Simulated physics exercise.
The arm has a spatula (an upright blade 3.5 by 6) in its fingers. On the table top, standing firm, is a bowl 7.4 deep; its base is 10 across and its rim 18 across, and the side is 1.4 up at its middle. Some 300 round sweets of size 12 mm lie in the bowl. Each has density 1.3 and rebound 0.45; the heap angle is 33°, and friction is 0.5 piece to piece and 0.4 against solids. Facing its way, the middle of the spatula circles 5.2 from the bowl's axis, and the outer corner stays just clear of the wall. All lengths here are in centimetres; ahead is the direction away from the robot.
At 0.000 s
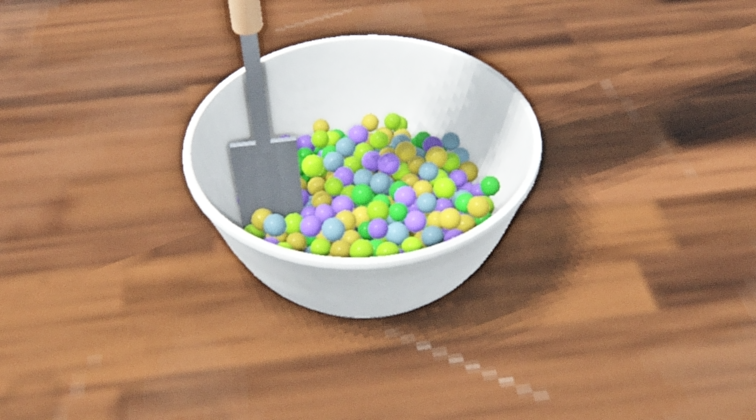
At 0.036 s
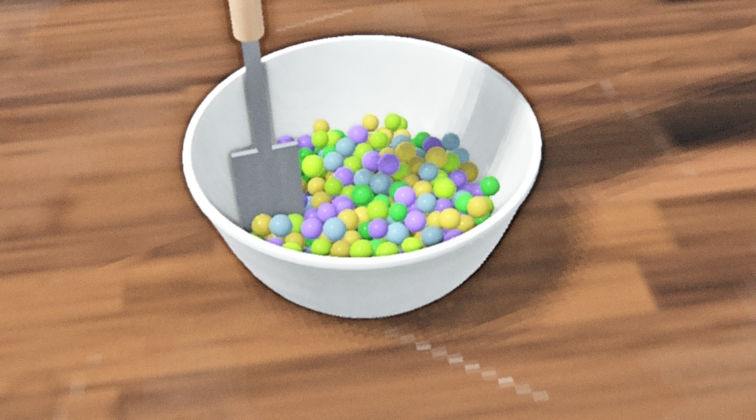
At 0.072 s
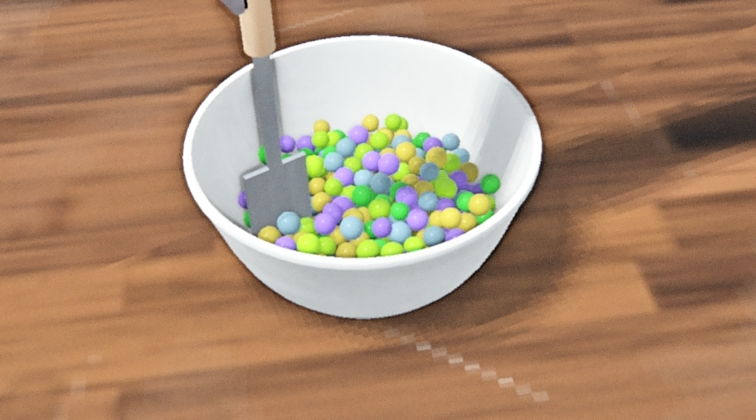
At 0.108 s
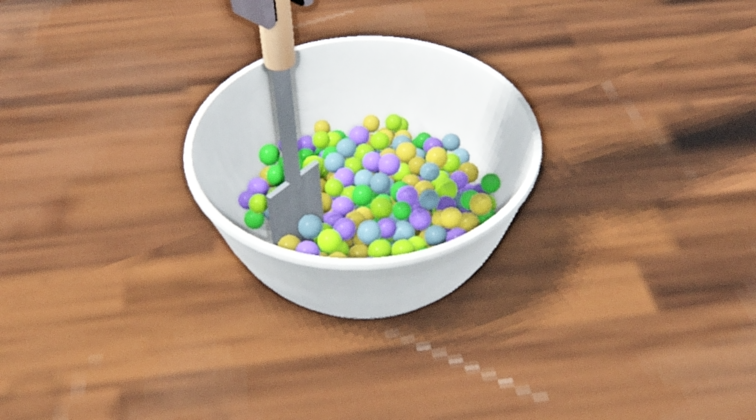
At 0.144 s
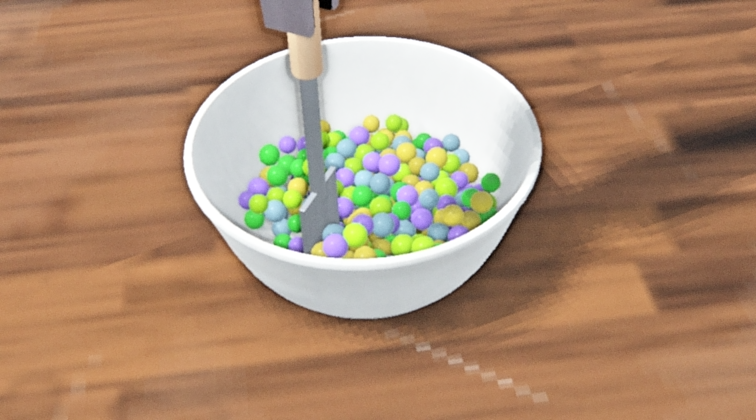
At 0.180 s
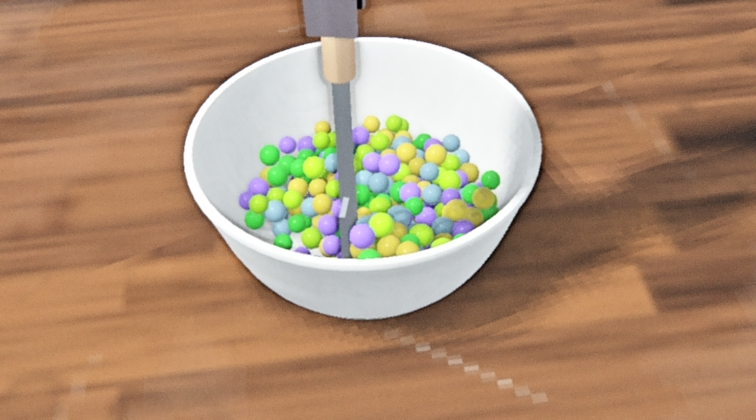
A spatula standing in a white bowl of colorful little balls swept from the left side toward the middle along the near side, turning edge-on as a robot arm moved it through them.
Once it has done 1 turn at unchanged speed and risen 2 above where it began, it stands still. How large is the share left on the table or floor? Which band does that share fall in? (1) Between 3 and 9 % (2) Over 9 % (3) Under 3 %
Under 3 % (3).
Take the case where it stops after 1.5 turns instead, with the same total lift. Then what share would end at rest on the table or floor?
It would be around 0 per cent.
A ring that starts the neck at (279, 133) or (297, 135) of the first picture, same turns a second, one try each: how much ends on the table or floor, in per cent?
Close to 0 and 0 in a hundred.
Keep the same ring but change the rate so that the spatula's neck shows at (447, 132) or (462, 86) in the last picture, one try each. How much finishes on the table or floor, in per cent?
First try: Around 10 %; second try: Around 20 %.
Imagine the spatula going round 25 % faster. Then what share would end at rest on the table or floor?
Estimated share: About 0 per cent.
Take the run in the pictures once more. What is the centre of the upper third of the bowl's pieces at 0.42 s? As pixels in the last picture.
The upper third is centred close to (436, 136).
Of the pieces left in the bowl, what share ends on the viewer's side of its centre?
Roughly 55 per cent.
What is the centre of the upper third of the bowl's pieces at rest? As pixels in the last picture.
(307, 217).
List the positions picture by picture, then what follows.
In the first picture, spatula neck at (260, 119), 0° round; upper third of the load around (378, 187), from x 245 to 490, top at y 120; 299 in the bowl.
In the second picture, spatula neck at (261, 126), 8° round; upper third of the load around (378, 189), from x 245 to 490, top at y 120.
In the third picture, spatula neck at (272, 142), 24° round; upper third of the load around (371, 197), from x 245 to 490, top at y 120.
In the fourth picture, spatula neck at (290, 155), 41° round; upper third of the load around (371, 203), from x 250 to 490, top at y 125.
In the fifth picture, spatula neck at (316, 165), 58° round; upper third of the load around (380, 216), from x 250 to 490, top at y 125.
In the sixth picture, spatula neck at (346, 169), 75° round; upper third of the load around (395, 210), from x 250 to 490, top at y 125; 299 in the bowl.
By 0.42 s, 185° round, highest piece 8 above the table; 298 in the bowl, 1 in flight or on the tool.
By 0.65 s, 295° round, highest piece 8 above the table; 296 in the bowl, 2 on the table or floor, 1 in flight or on the tool.
By 0.97 s, 0° round, highest piece 7 above the table; 296 in the bowl, 3 on the table or floor.
By 1.67 s, 0° round, highest piece 7 above the table; 296 in the bowl, 3 on the table or floor.
Final count, 296 in the bowl, 3 on the table or floor. That is 1 % on the table or floor.
